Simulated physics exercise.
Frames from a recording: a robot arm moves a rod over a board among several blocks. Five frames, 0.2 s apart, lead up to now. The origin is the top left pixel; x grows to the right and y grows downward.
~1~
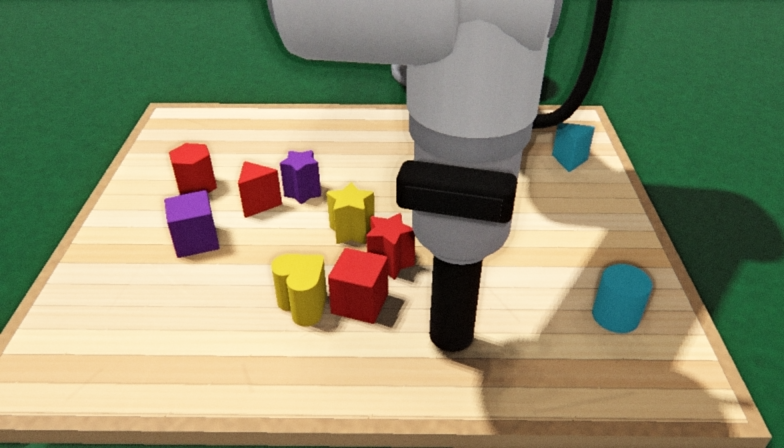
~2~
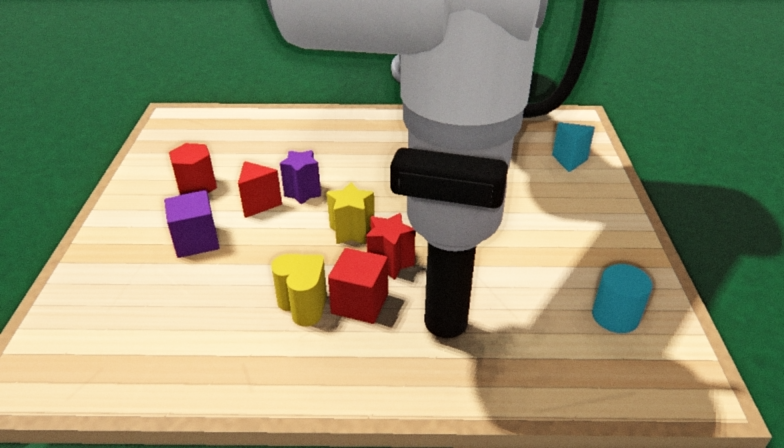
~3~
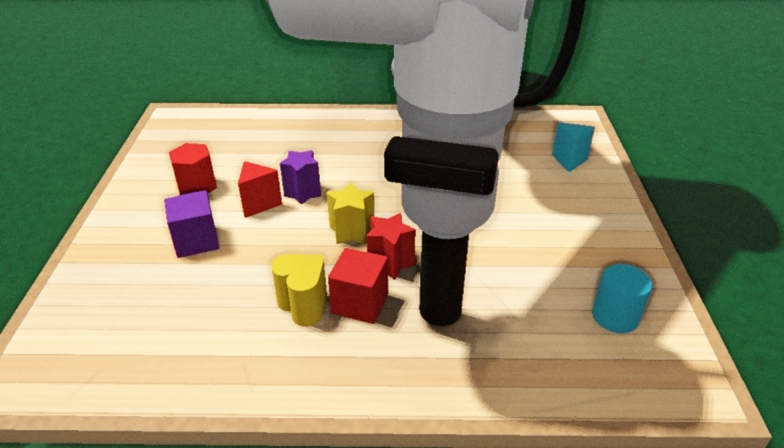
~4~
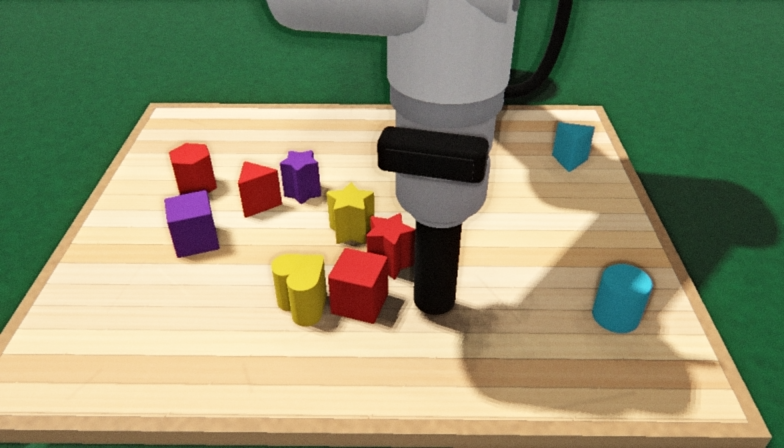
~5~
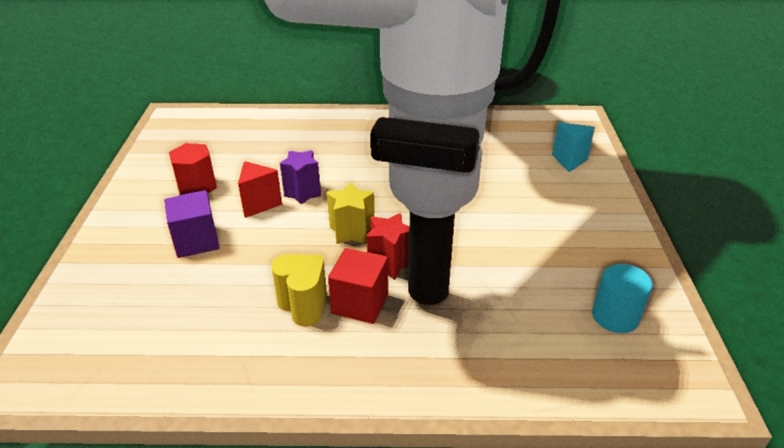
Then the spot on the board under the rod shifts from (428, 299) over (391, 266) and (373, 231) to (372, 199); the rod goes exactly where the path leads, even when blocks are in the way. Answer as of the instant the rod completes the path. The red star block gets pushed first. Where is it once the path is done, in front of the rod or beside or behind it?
When the path ends, it will sit ahead of the rod.
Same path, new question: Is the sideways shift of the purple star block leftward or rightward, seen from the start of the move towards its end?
Seen from start to end, it moves left.
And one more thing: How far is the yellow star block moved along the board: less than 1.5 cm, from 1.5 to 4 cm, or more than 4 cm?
The answer will be the long band, over 4 cm.
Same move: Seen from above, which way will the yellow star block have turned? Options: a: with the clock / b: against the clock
b - against the clock.
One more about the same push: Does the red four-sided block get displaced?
That would be a no.
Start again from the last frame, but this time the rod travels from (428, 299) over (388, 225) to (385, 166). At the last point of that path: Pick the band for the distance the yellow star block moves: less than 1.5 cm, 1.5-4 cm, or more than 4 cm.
From 1.5 to 4 cm.
What follows on the original path. One third of the way, rod (391, 257); yellow star block (347, 194); red star block (373, 210), turned 15° clockwise.
Two thirds of the way, rod (373, 222); purple star block (296, 157); yellow star block (324, 168), turned 20° anticlockwise; red star block (356, 178), turned 15° clockwise.
At the end, rod (372, 190); purple star block (282, 154), turned 45° anticlockwise; yellow star block (319, 150), turned 70° anticlockwise; red four-sided block in place; red star block (355, 149), turned 15° clockwise.
